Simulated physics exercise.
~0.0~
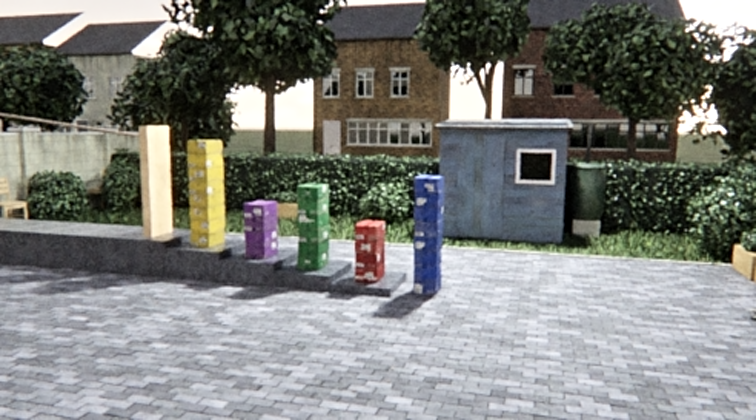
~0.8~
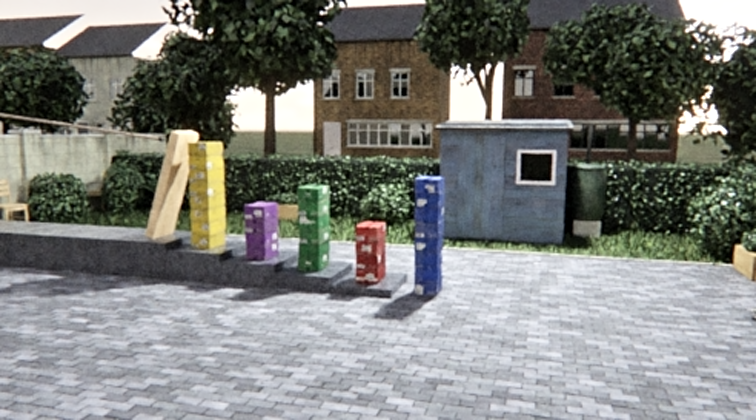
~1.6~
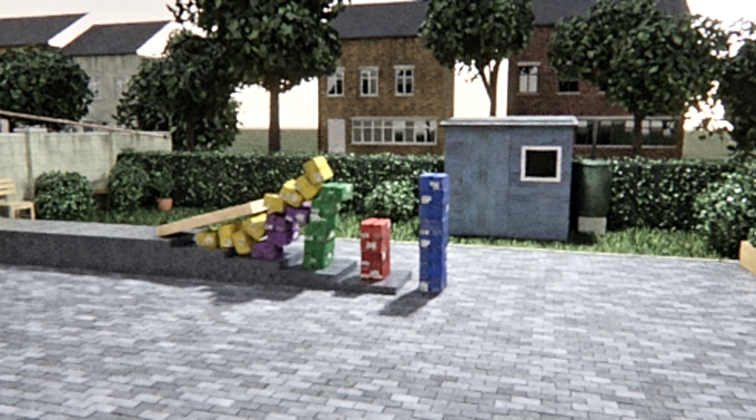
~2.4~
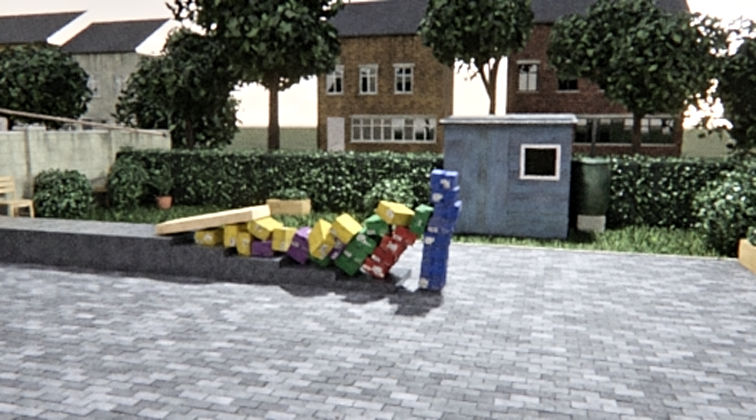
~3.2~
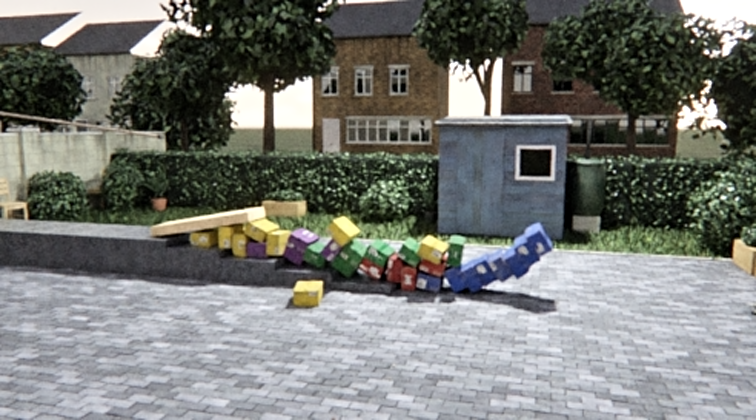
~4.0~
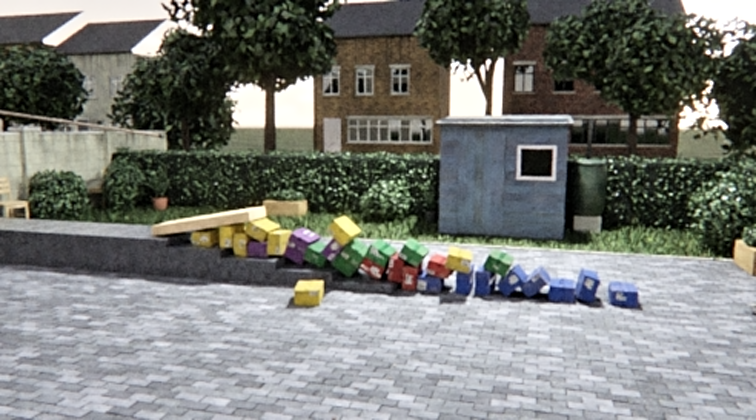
In a paved yard seen from a little way back, with a hedge, a blue-grey shed, trees and brick houses behind, a tall pale board stands at the left on dark descending steps. To its right stand stacks of yellow, purple, green and red parcels, then a tall blue one. The board tips right into the yellow stack, which topples over the purple and against the green. The green and red collapse in turn, and the blue stack leans and falls rightward. Finally the board rests slanted on a jumbled trail of parcels, nearly all the blue ones strewn across the paving.
